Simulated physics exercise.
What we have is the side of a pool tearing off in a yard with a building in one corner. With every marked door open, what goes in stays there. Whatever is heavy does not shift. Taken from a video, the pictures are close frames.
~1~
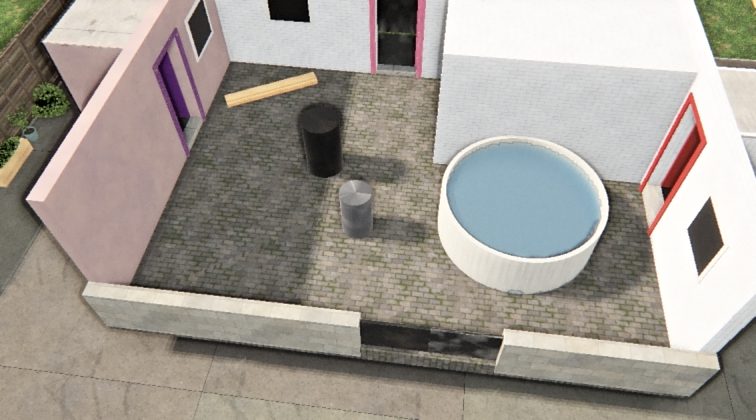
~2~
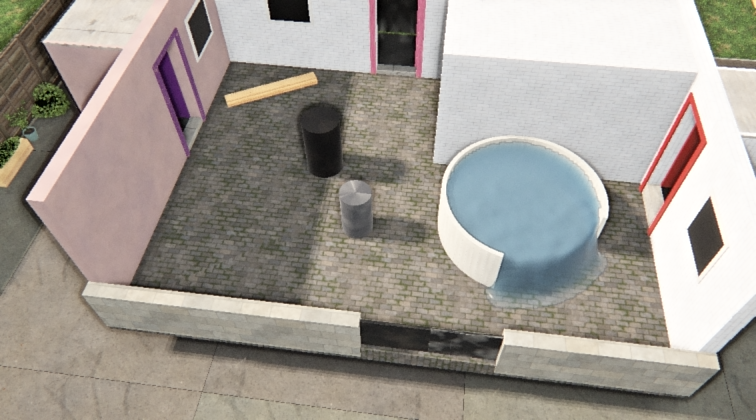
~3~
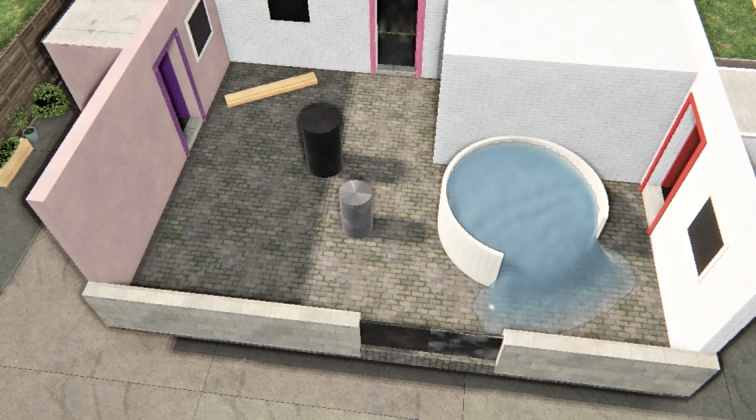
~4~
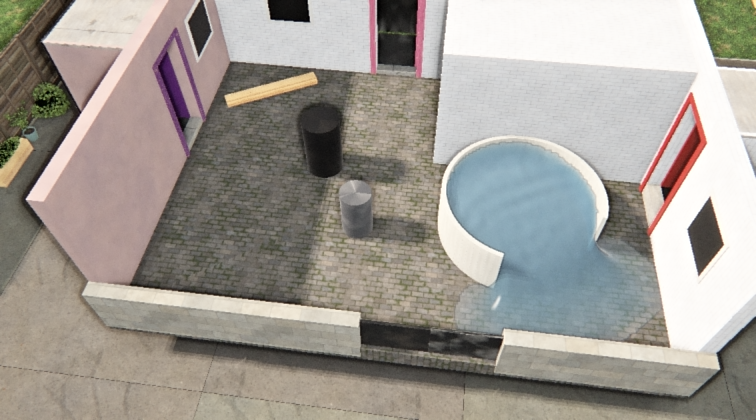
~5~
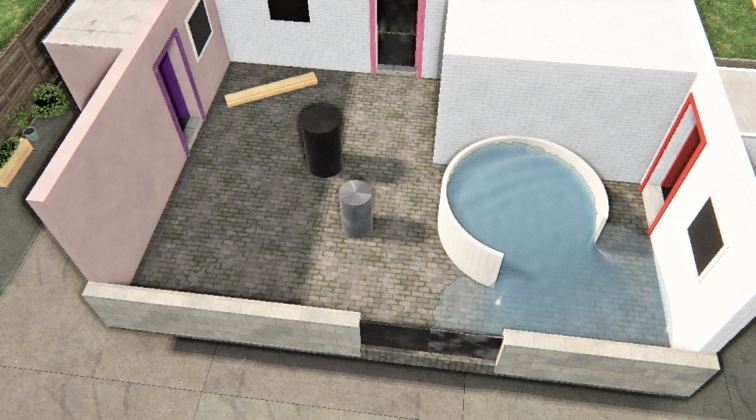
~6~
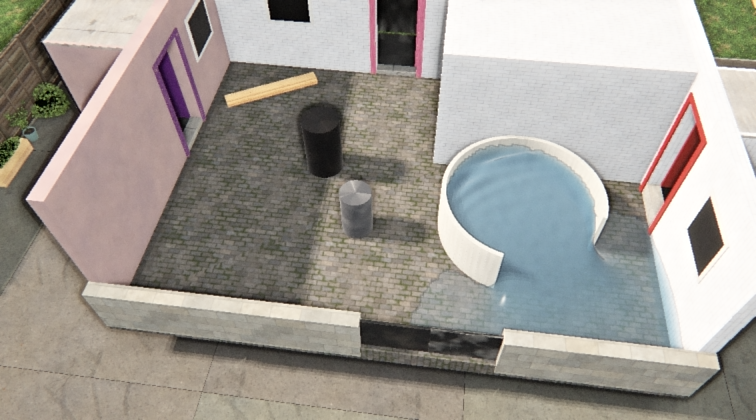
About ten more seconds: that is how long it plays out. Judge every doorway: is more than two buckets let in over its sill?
My call: The red door goes past two, the pink door stays at two or fewer, the purple door stays at two or fewer.
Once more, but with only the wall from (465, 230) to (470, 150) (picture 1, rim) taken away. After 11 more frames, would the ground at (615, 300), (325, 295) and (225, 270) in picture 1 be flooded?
Taking each in turn, they come out kept dry, watered, watered.
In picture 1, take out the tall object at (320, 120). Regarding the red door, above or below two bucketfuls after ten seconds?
Red exceeds it.
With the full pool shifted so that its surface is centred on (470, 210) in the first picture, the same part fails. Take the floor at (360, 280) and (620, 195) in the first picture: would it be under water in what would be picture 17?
Soaked, soaked.
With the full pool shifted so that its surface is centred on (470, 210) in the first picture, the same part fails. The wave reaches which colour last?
The one in pink comes last.
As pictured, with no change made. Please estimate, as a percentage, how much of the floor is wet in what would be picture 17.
Near 35 in a hundred.
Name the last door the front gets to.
Answer: The pink one.
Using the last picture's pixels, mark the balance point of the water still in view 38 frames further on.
Near (465, 248) in the last view.
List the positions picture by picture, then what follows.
The first frame shows the pool at (523, 197) is whole and still.
In the second frame, water pours out at (559, 274) and has run to (492, 299).
In the third frame, water pours out at (558, 277) and has run to (487, 325).
In the fourth frame, water pours out at (557, 278) and has run to a hidden place.
In the fifth frame, the front is at a hidden place, out from the gap at (557, 279).
In the sixth frame, water pours out at (557, 279) and has run to a hidden place.
A moment on, water covers 20 % of the floor; the red door wet at the sill, nothing in, the pink door not reached, the purple door not reached.
Next, water covers 35 % of the floor; the red door wet at the sill, nothing in, the pink door not reached, the purple door not reached.
Then, water covers 55 % of the floor; the red door over two buckets in, the pink door not reached, the purple door not reached.
Later, water covers 75 % of the floor; the red door far over two buckets in, the pink door not reached, the purple door wet at the sill, nothing in.
In the end, water covers 95 % of the floor; the red door far over two buckets in, the pink door wet at the sill, nothing in, the purple door wet at the sill, nothing in.
